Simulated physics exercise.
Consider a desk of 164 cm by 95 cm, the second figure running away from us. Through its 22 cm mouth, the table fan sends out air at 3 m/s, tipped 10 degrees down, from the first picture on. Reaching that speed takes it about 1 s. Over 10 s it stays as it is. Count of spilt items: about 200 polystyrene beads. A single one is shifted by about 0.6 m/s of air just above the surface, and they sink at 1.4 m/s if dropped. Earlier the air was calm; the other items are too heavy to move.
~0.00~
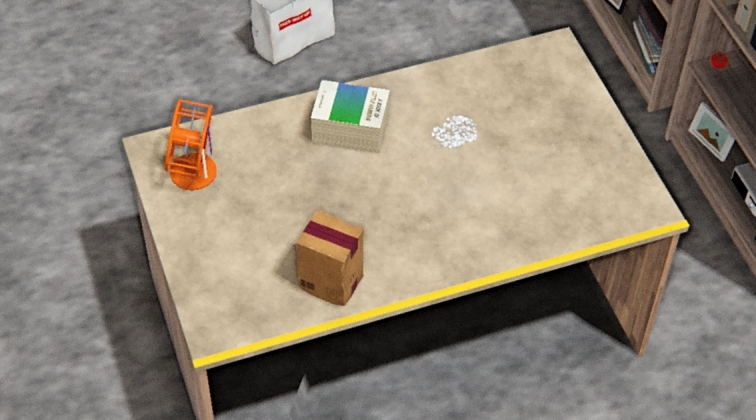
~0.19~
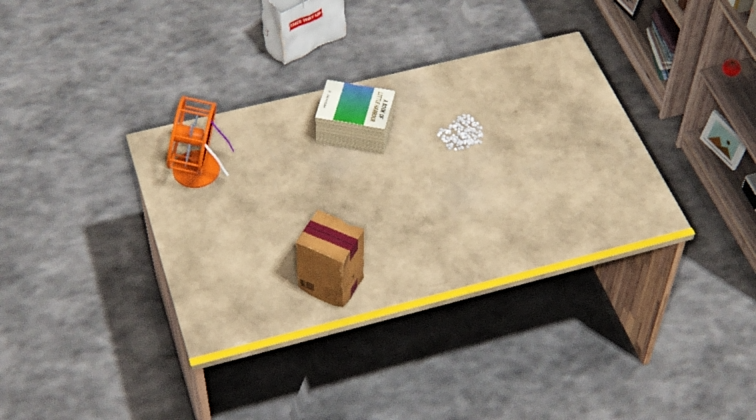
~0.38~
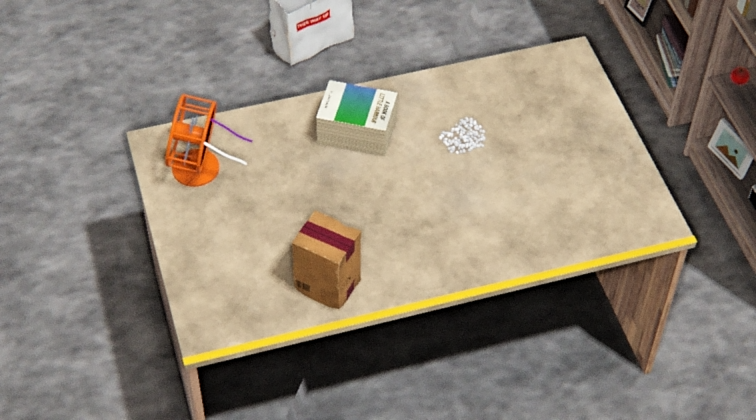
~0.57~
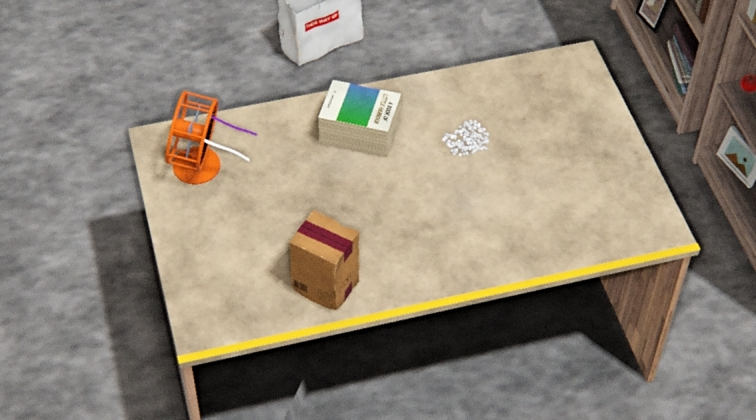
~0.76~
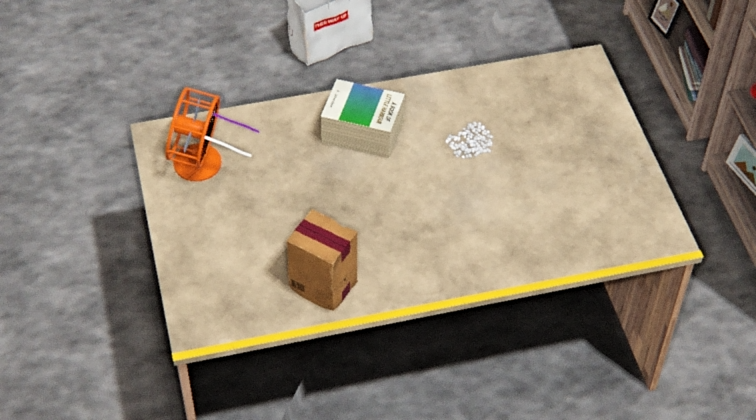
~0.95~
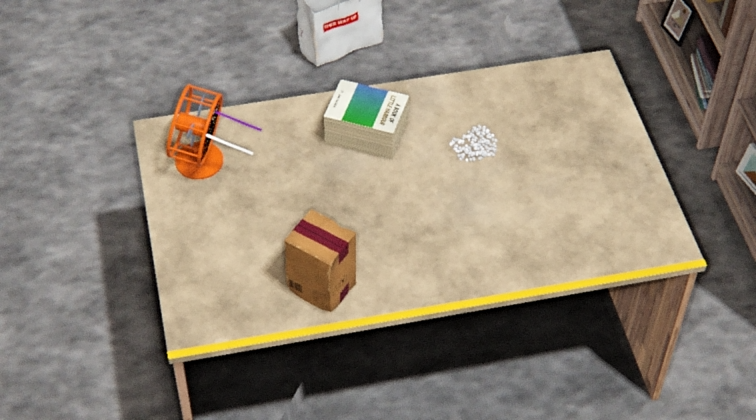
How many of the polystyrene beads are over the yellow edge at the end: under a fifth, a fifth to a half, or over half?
Once it stops, fewer than a fifth are across the yellow edge.
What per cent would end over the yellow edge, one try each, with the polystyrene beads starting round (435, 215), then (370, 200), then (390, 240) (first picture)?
It goes 100 %, then 80 %, then 100 %.
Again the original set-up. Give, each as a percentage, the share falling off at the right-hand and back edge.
Roughly 10 per cent at the right-hand edge and 0 per cent at the back edge.
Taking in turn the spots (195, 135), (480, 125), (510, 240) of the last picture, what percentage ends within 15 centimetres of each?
Estimates in listed order: 0 %; 80 %; 0 %.
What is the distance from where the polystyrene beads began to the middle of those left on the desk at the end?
Distance: Approx. 5 cm.
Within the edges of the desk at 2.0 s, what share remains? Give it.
Estimate: Around 100 percent.
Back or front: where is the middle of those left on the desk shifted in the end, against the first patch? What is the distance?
Shifted backward by about 5 cm.
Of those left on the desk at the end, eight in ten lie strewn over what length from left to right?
Spread, left to right: Approx. 20 cm.
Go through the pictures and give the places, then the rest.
In the first frame, the middle of the polystyrene beads is near (457, 134), none has stirred yet and the mouth of the table fan is at (189, 139).
In the second frame, the middle of the polystyrene beads is near (463, 135), none has stirred yet and the yellow edge is centred on (452, 298).
In the third frame, the middle of the polystyrene beads is near (465, 138), none has stirred yet, the top of a book is at (357, 105) and the top of a box is at (327, 236).
In the fourth frame, the middle of the polystyrene beads is near (468, 141) and none has stirred yet.
In the fifth frame, the middle of the polystyrene beads is near (472, 143) and none has stirred yet.
In the sixth frame, the middle of the polystyrene beads is near (476, 146) and none has stirred yet.
After 2.0 s, 57 % are on the move or not yet settled, 0 % are over the yellow edge; the middle of those still in play is near (478, 137).
After 3.2 s, 54 % are on the move or not yet settled, 0 % are over the yellow edge; the middle of those still in play is near (478, 137).
After 5.5 s, 50 % are on the move or not yet settled, 0 % are over the yellow edge; the middle of those still in play is near (475, 133).
After 10.0 s, at the end, 0 % are over the yellow edge; the middle of those still in play is near (476, 133).
